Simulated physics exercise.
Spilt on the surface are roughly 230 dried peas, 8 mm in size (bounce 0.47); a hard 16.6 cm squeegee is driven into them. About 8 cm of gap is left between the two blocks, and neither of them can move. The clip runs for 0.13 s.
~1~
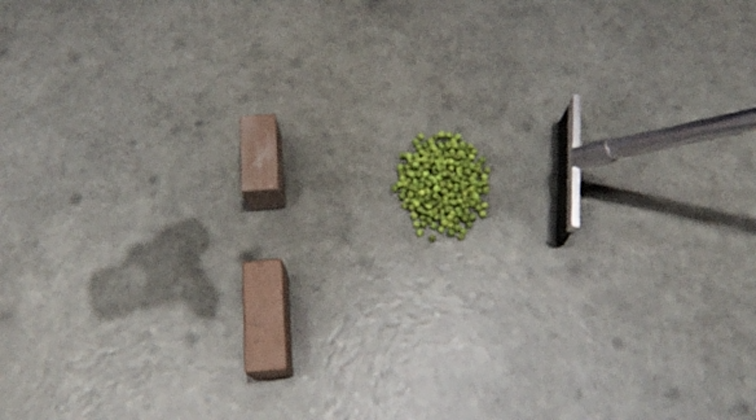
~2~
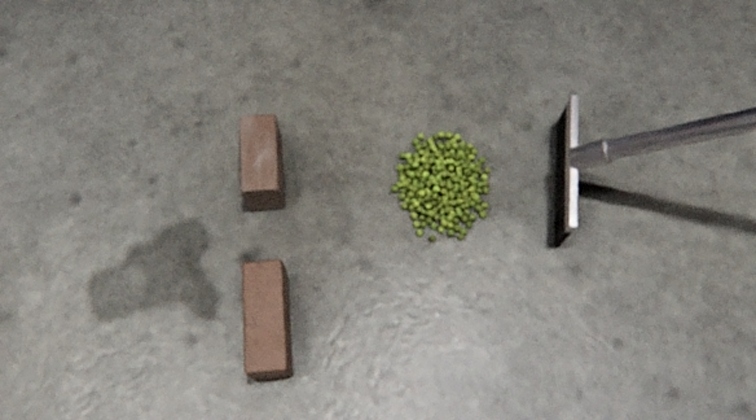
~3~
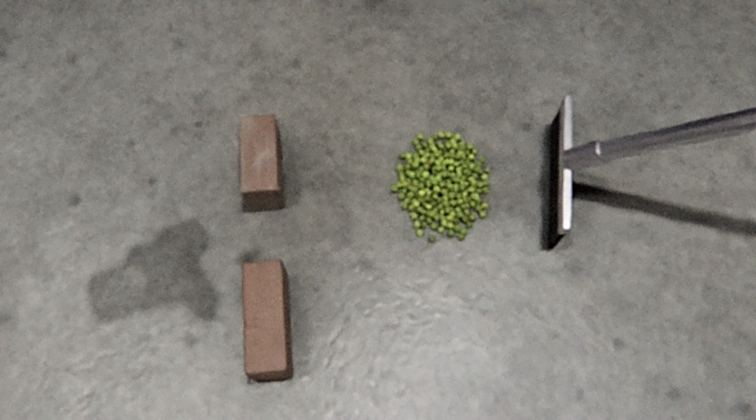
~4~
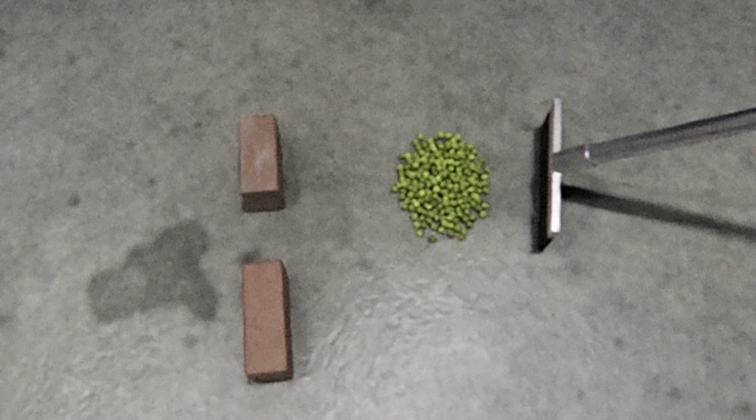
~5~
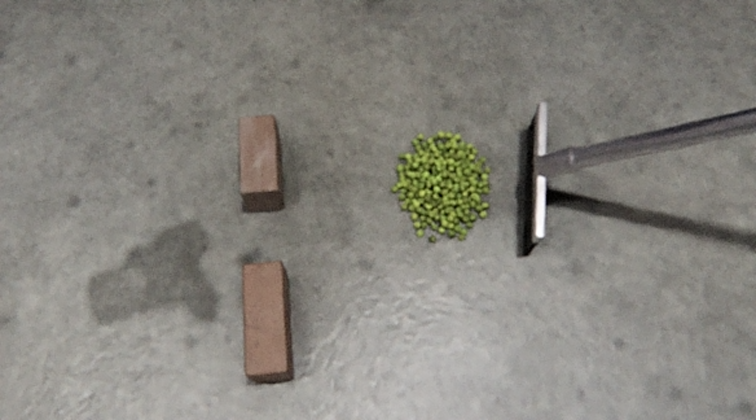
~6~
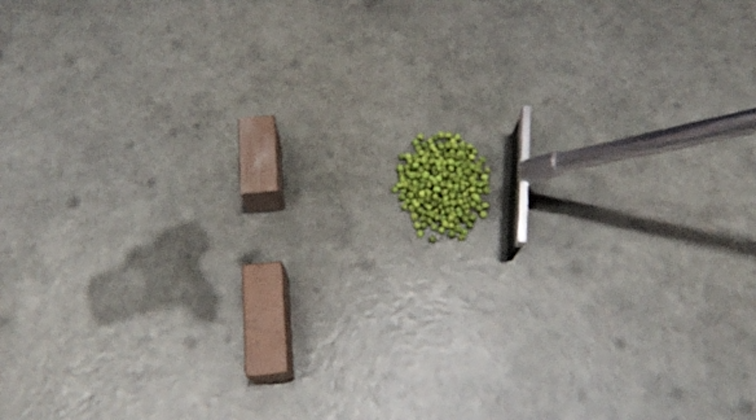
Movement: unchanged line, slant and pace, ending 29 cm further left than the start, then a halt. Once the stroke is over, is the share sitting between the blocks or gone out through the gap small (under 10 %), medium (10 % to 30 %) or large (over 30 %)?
It is medium, 10 % to 30 %.
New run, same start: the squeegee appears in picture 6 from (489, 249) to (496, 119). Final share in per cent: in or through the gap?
Through 25.
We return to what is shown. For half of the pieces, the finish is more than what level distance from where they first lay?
Level distance: Near 18 cm.
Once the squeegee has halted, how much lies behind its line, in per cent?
Some 15 per cent.
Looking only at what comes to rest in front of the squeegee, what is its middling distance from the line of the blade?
My estimate is near 5 cm.
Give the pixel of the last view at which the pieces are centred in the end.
I'd say close to (295, 189) in the last picture.
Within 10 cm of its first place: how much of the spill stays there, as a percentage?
5% or thereabouts.
Then, 0.19 s after the last picture, squeegee 21 cm from its start, spill 16 cm wide; round the far block 5 %, held up before the blocks 95 %.
Then, 0.39 s after the last picture, squeegee 30 cm from its start, spill 22 cm wide; in or through the gap 15 %, round the far block 15 %, held up before the blocks 65 %.
Then, 0.55 s after the last picture, squeegee 30 cm from its start, spill 24 cm wide; in or through the gap 25 %, round the far block 20 %, held up before the blocks 55 %.
In the end, in or through the gap 25 %, round the near block 0 %, round the far block 20 %, held up before the blocks 55 %.
